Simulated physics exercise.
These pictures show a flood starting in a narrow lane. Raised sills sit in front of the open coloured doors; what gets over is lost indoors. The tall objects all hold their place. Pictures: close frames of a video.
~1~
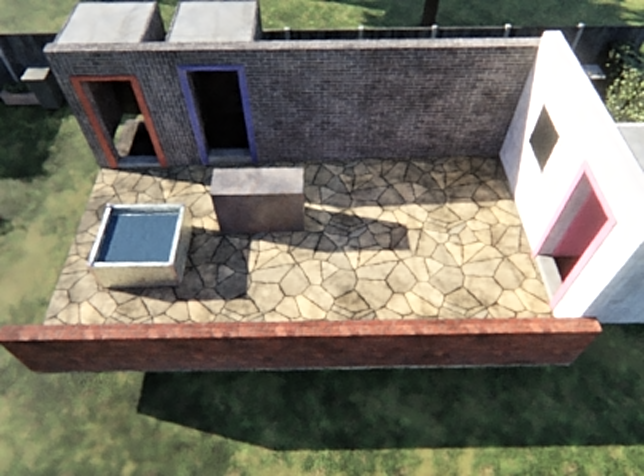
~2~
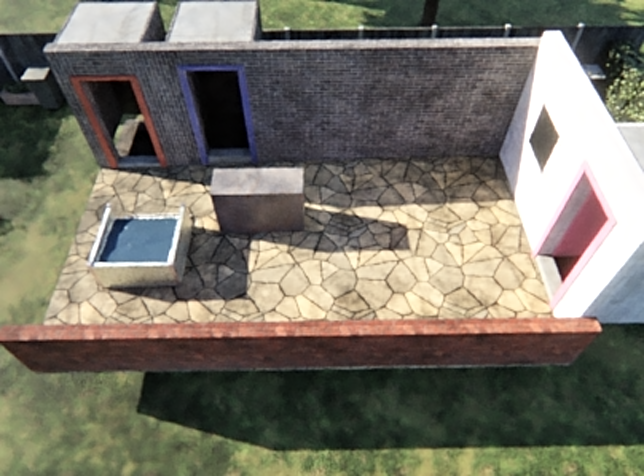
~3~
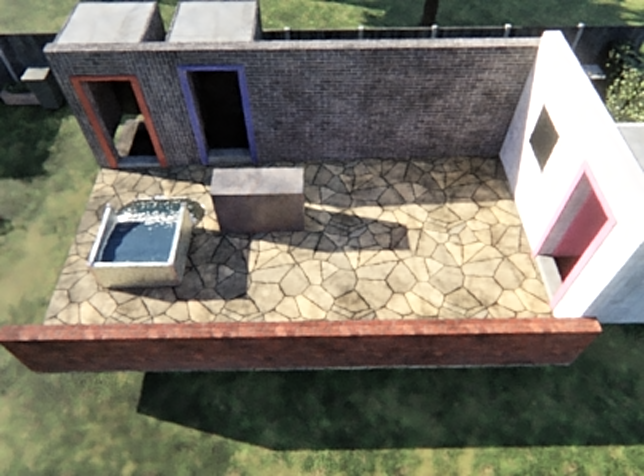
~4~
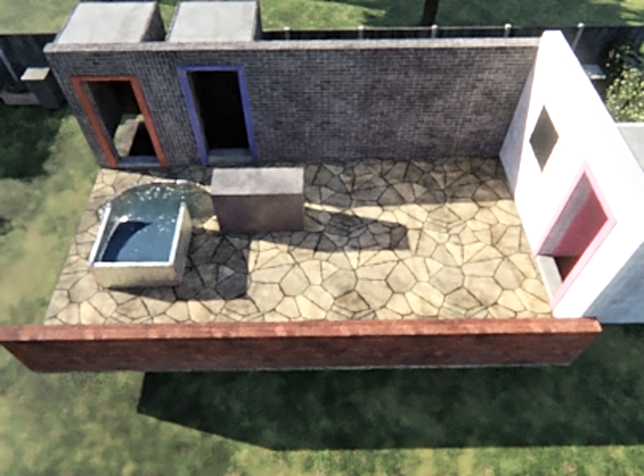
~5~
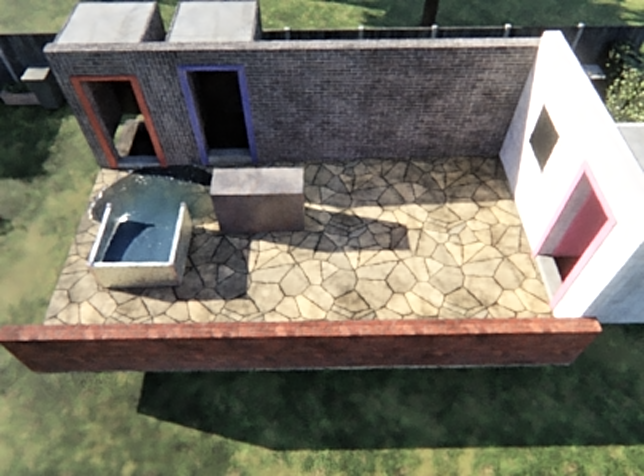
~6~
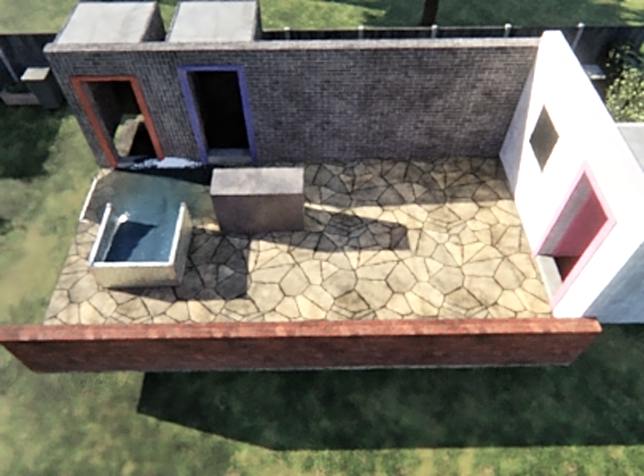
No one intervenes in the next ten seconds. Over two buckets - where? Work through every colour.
Pink door under or at two; blue door under or at two; red door over two.
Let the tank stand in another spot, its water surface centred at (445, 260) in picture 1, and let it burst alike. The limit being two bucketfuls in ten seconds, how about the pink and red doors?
Pink door: Beneath; red door: Beneath.
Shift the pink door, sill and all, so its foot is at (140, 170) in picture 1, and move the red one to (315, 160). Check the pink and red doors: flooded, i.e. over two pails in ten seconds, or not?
Pink: Above; red: Below.
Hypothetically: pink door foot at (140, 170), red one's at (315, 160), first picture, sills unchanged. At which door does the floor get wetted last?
The flood gets to the red-painted one after all the others.
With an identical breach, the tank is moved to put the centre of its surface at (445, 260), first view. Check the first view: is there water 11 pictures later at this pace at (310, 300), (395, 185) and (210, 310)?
Taking them in the order asked: Spared, then inundated, then spared.
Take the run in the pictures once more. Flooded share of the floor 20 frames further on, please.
I'd say close to 30 per cent.
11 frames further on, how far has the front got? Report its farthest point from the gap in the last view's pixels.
About at (338, 164).
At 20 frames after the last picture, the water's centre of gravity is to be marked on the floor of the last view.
(211, 201).
A moment on, water covers 15 % of the floor; the pink door not reached, the blue door wet at the sill, nothing in, the red door over two buckets in.
Next, water covers 20 % of the floor; the pink door not reached, the blue door wet at the sill, nothing in, the red door far over two buckets in.
Then, water covers 30 % of the floor; the pink door not reached, the blue door wet at the sill, nothing in, the red door far over two buckets in.
Later, water covers 30 % of the floor; the pink door not reached, the blue door wet at the sill, nothing in, the red door far over two buckets in.
In the end, water covers 15 % of the floor; the pink door not reached, the blue door wet at the sill, nothing in, the red door far over two buckets in.
